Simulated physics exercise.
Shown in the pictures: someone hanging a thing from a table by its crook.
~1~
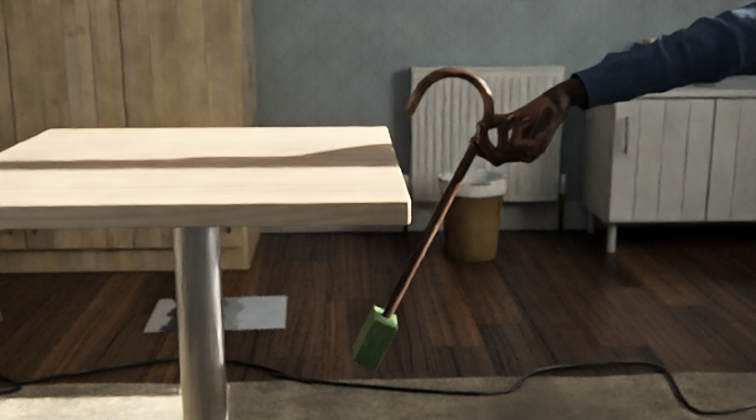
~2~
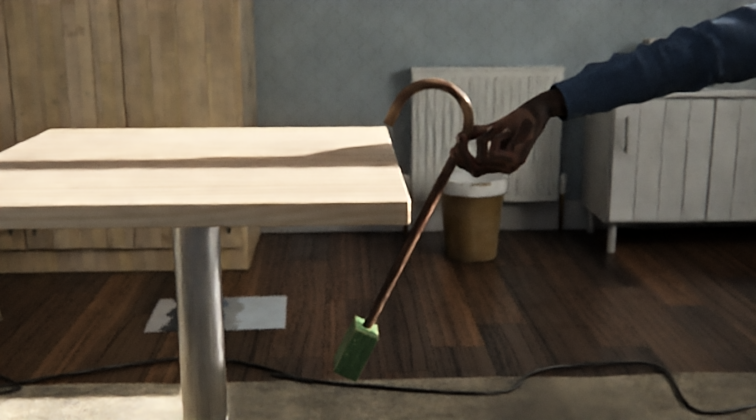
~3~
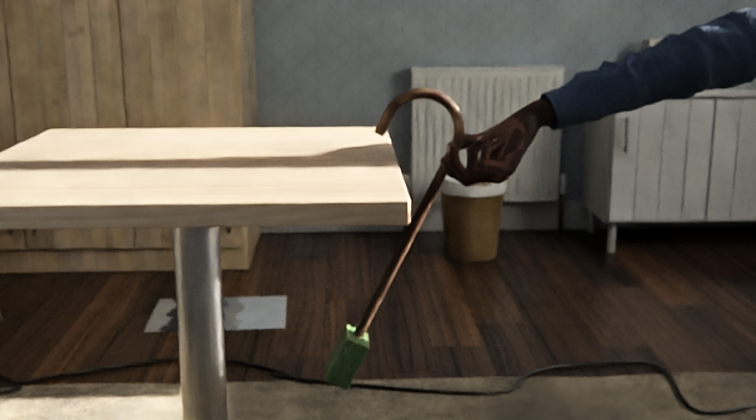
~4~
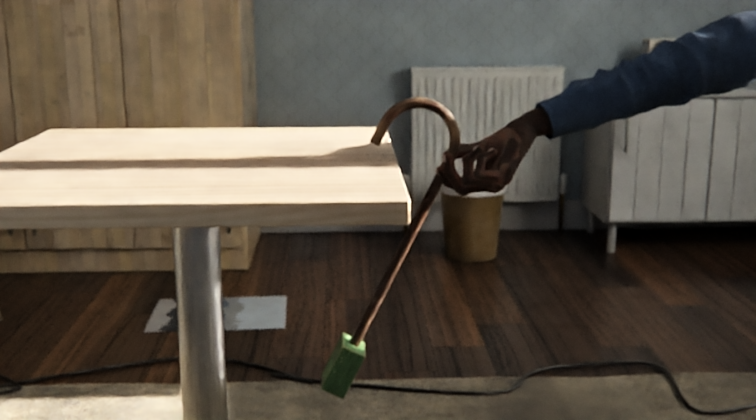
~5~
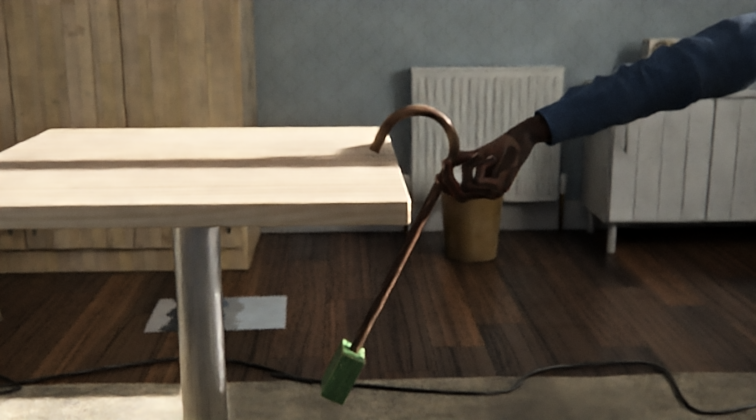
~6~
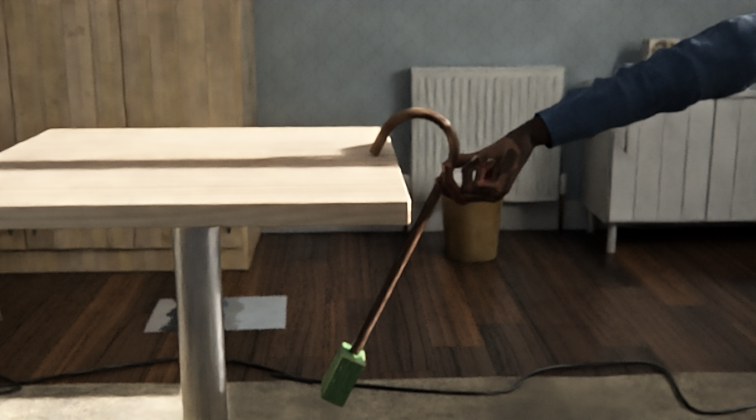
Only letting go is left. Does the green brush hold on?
As it turns out, the green brush stays hooked on the edge.
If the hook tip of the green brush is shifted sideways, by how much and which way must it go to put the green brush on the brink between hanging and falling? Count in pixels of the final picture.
Around 24 pixels to the right.
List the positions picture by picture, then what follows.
The first frame shows still on the way; green brush (402, 214); table (193, 167).
The second frame shows still on the way; green brush (383, 225); table (193, 167).
The third frame shows still on the way; green brush (373, 234); table (193, 167).
The fourth frame shows still on the way; green brush (370, 243); table (193, 167).
The fifth frame shows still on the way; green brush (369, 250); table (193, 167).
The sixth frame shows in place, still held; green brush (369, 252); table (193, 167).
Then, 0.40 s later than the last frame, green brush at rest near (371, 253).
When it is over, the green brush hangs from the table, near (370, 253).
